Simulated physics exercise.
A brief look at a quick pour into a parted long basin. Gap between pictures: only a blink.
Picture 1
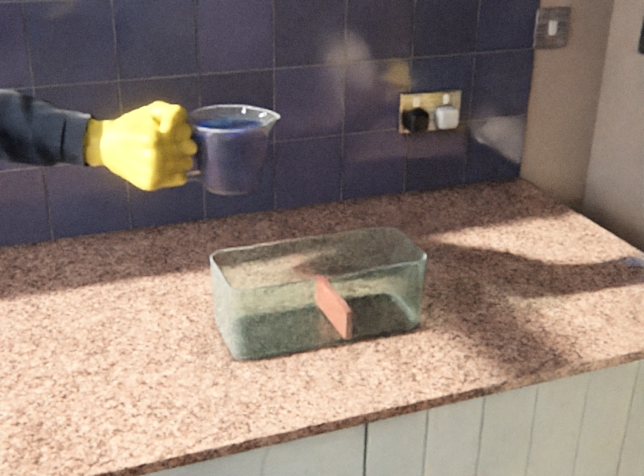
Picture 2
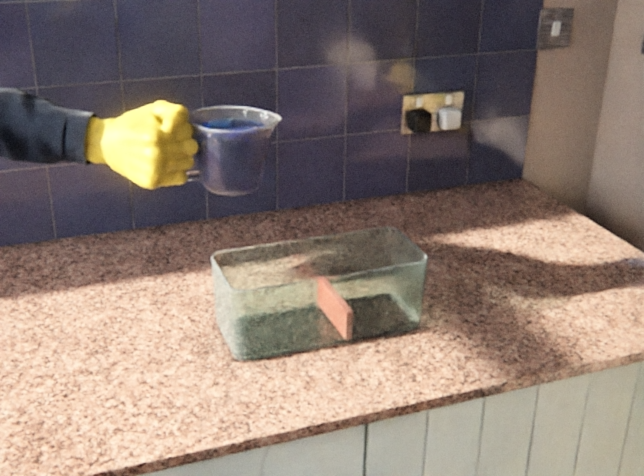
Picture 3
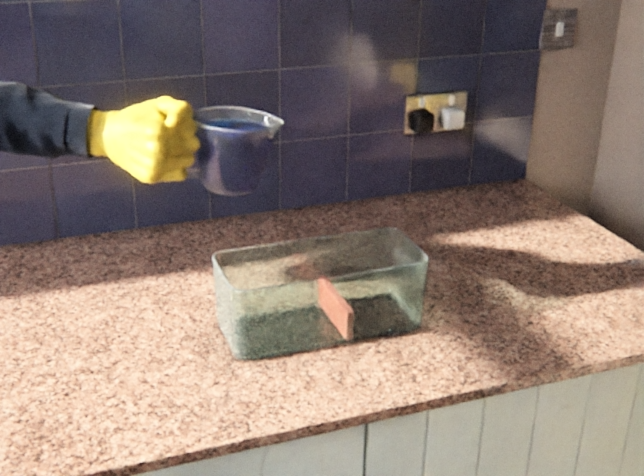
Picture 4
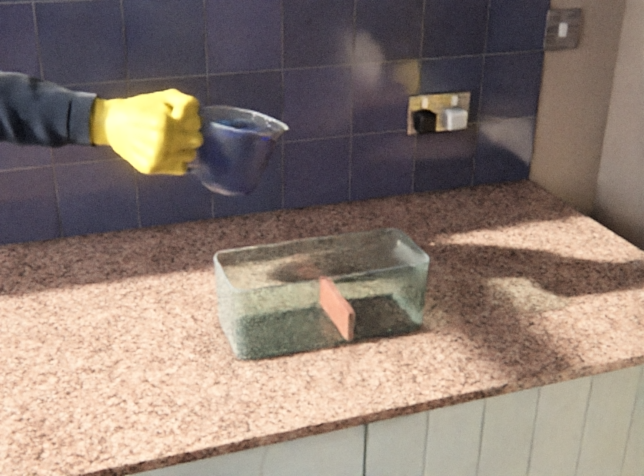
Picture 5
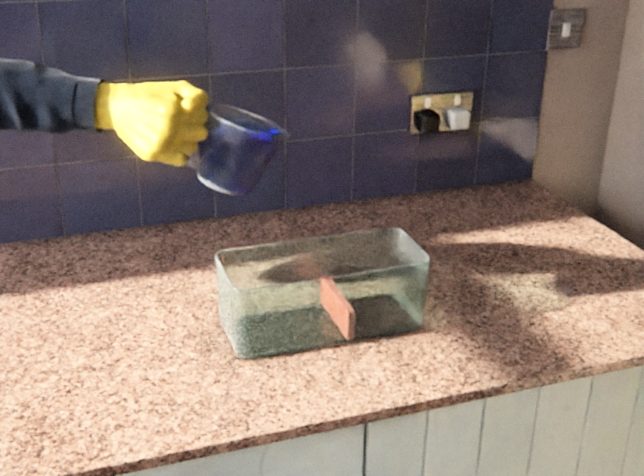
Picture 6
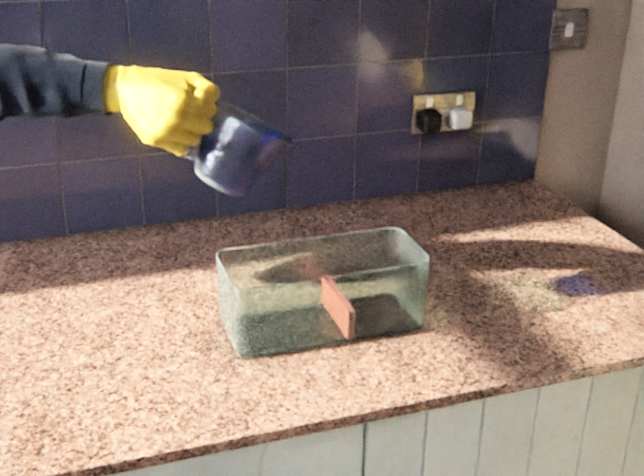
A yellow-gloved hand in a dark sleeve holds a clear jug of blue liquid at the upper left, above a speckled pinkish worktop seen from slightly above. Below sits a long glass basin with a reddish dividing piece, before dark blue tiles and a socket. The hand turns the jug steadily rightward, lowering its lip, as the view shifts very slightly.
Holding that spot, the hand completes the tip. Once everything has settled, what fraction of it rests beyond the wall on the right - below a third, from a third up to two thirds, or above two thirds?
I reckon what ends right of the wall does not reach a third.
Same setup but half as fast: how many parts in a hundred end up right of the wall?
About 30 per cent.
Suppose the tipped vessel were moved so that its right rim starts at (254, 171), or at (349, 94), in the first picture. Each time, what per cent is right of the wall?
The first start yields 5 per cent, the second 65 per cent.
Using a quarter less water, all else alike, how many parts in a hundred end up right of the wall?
About 5 per cent.
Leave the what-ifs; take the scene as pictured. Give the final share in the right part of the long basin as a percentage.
15 % or thereabouts.
A moment on, the tilt is 88° and 44 per cent is still to pour, 12 is left of the wall and 6 right of it.
Next, the tilt is 99° and 7 per cent is still to pour, 62 is left of the wall and 15 right of it.
Then the tilt is 99° and 0 per cent is still to pour, 76 is left of the wall and 15 right of it.
Later the tilt is 99° and 0 per cent is still to pour, 79 is left of the wall and 16 right of it.
In the end 79 per cent lies left of the wall, 16 right of it and 5 outside.
